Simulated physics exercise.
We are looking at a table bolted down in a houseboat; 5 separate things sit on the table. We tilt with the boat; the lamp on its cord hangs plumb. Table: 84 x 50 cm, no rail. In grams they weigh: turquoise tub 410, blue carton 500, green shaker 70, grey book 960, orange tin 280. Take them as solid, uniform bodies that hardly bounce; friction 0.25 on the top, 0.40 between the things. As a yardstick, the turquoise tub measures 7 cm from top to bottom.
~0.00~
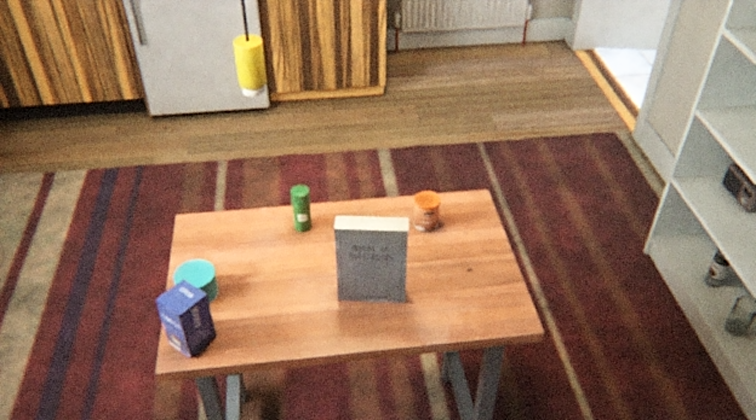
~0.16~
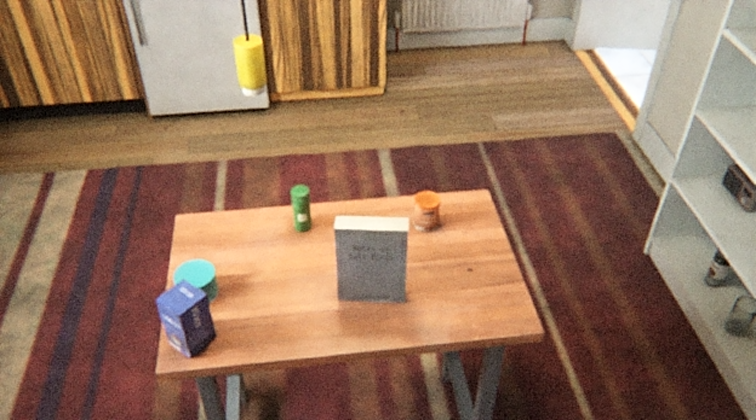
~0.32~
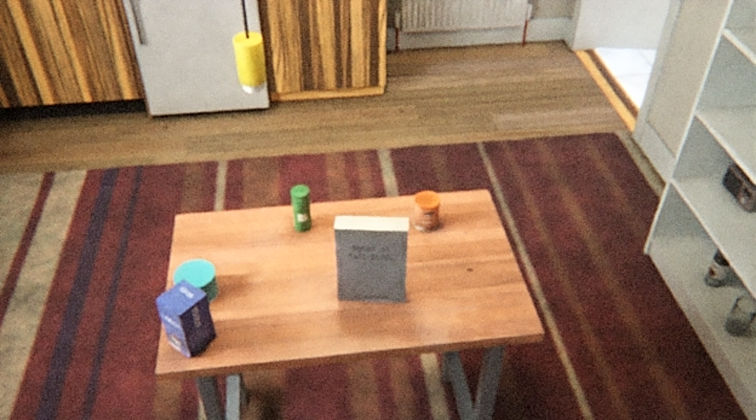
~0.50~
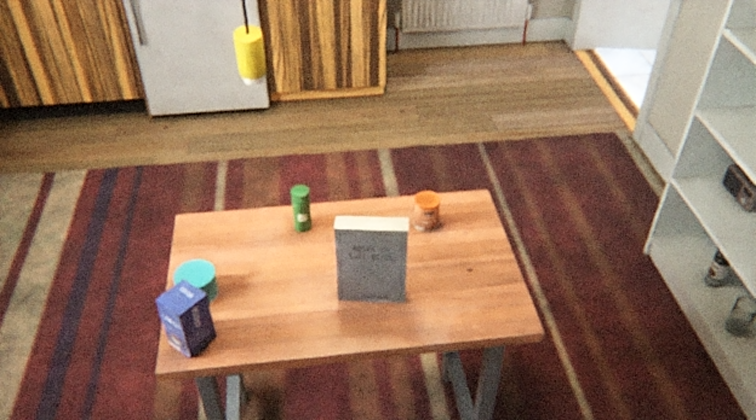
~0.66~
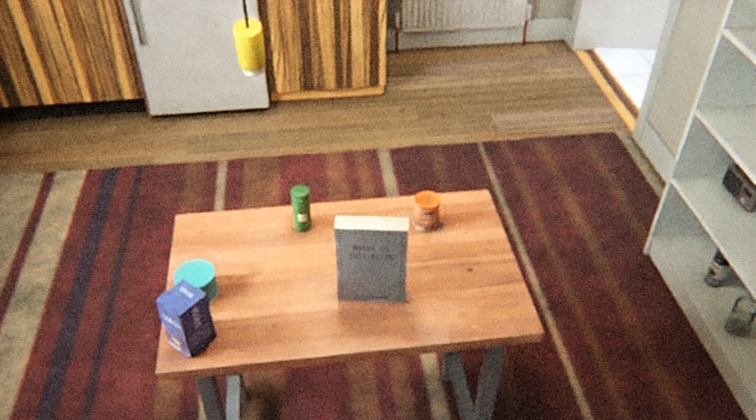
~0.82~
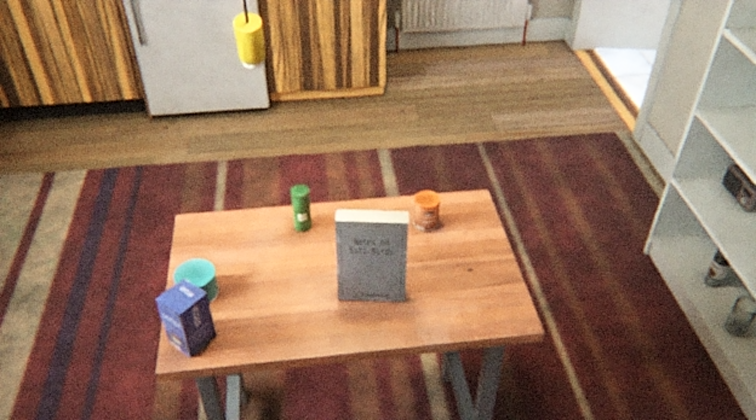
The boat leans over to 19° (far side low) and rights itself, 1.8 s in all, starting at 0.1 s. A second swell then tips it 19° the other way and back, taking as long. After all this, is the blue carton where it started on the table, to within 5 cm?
The blue carton stays put.
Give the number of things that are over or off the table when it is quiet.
3 of them.
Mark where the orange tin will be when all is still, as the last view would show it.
Around (400, 304).
By 1.22 s, boat heeled 16°, far side down; blue carton 9 cm from its spot near (190, 290); grey book on its side; green shaker 8 cm from its spot.
By 1.52 s, boat heeled 7°, far side down; green shaker, grey book and orange tin now off the table; blue carton 19 cm from its spot near (194, 259); turquoise tub 15 cm from its spot.
By 1.72 s, boat heeled 2°, far side down; blue carton 20 cm from its spot near (194, 255); turquoise tub 17 cm from its spot.
By 2.42 s, boat heeled 12°, near side down; blue carton 20 cm from its spot near (194, 255); turquoise tub 17 cm from its spot.
When it is over (4.2 s), off the table, green shaker, grey book and orange tin; the other 2 within 5 cm of the start. In the last view, blue carton near (188, 325).
